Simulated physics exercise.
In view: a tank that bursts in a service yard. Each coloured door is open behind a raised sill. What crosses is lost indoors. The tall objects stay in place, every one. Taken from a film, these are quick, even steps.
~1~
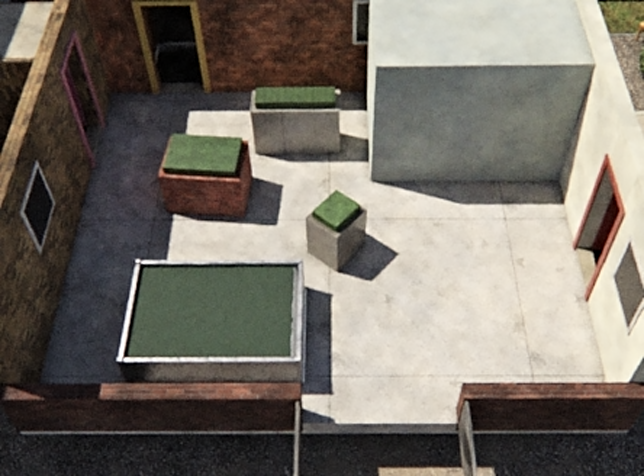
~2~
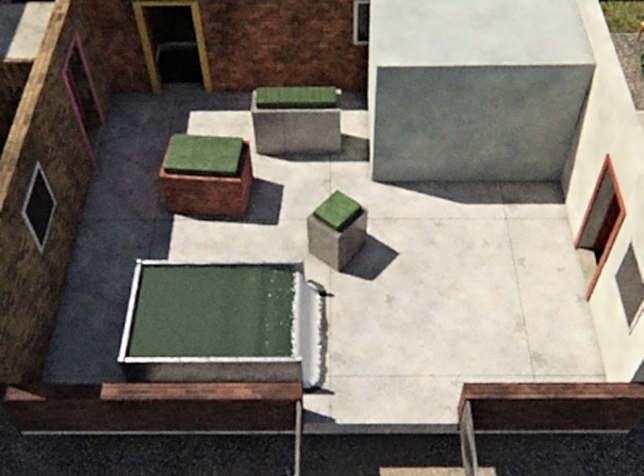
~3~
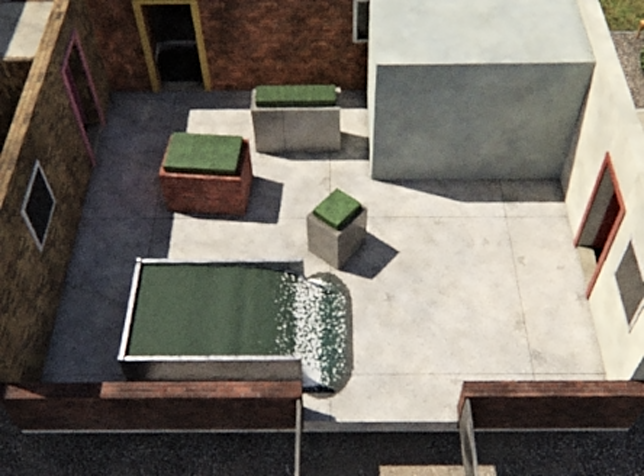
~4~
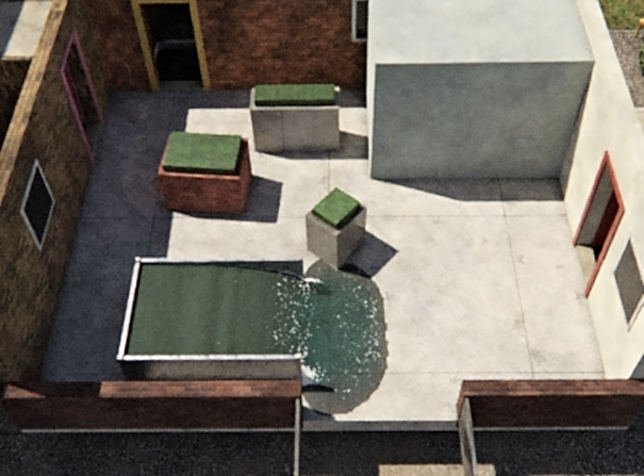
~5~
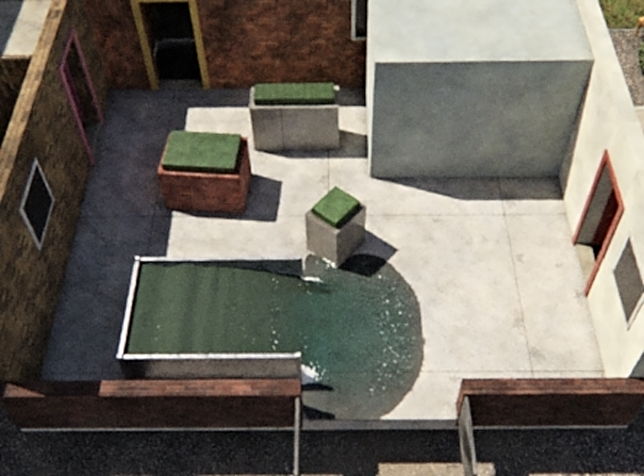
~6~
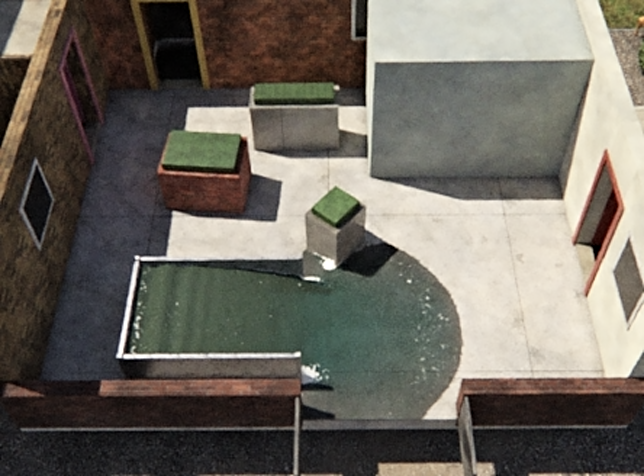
At the start, a low rectangular tank of dark green water sits still in a walled yard with planter-like blocks and coloured doorways. Its right side gives way and water pours out in a foaming strip, then spreads rightward across the pale floor in a widening rounded pool, passing the small central block.
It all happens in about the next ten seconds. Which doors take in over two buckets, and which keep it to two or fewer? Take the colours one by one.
Result: The yellow door will let through no more than two buckets, the red door will let through over two buckets, the pink door will let through no more than two buckets.
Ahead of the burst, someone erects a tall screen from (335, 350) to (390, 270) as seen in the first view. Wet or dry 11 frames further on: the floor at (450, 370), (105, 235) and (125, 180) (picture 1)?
Submerged, untouched, untouched.
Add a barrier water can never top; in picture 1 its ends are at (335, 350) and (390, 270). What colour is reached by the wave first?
I'd go with the one in red.
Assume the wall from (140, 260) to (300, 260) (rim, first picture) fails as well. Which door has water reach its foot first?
That's the pink one.
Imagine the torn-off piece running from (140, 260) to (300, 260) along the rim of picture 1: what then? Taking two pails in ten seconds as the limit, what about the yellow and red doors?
Result - yellow one tops the mark, red one does not reach it.
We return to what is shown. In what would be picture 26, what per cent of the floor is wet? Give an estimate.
Near 40 in a hundred.
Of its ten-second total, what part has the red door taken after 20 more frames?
I make it 50 per cent.
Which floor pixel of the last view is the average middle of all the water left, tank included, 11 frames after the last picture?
Near (363, 324).
A moment on, water covers 30 % of the floor; the yellow door not reached, the red door not reached, the pink door not reached.
Next, water covers 40 % of the floor; the yellow door not reached, the red door over two buckets in, the pink door not reached.
Then, water covers 40 % of the floor; the yellow door not reached, the red door far over two buckets in, the pink door not reached.
Later, water covers 45 % of the floor; the yellow door not reached, the red door far over two buckets in, the pink door not reached.
In the end, water covers 70 % of the floor; the yellow door wet at the sill, nothing in, the red door far over two buckets in, the pink door wet at the sill, nothing in.
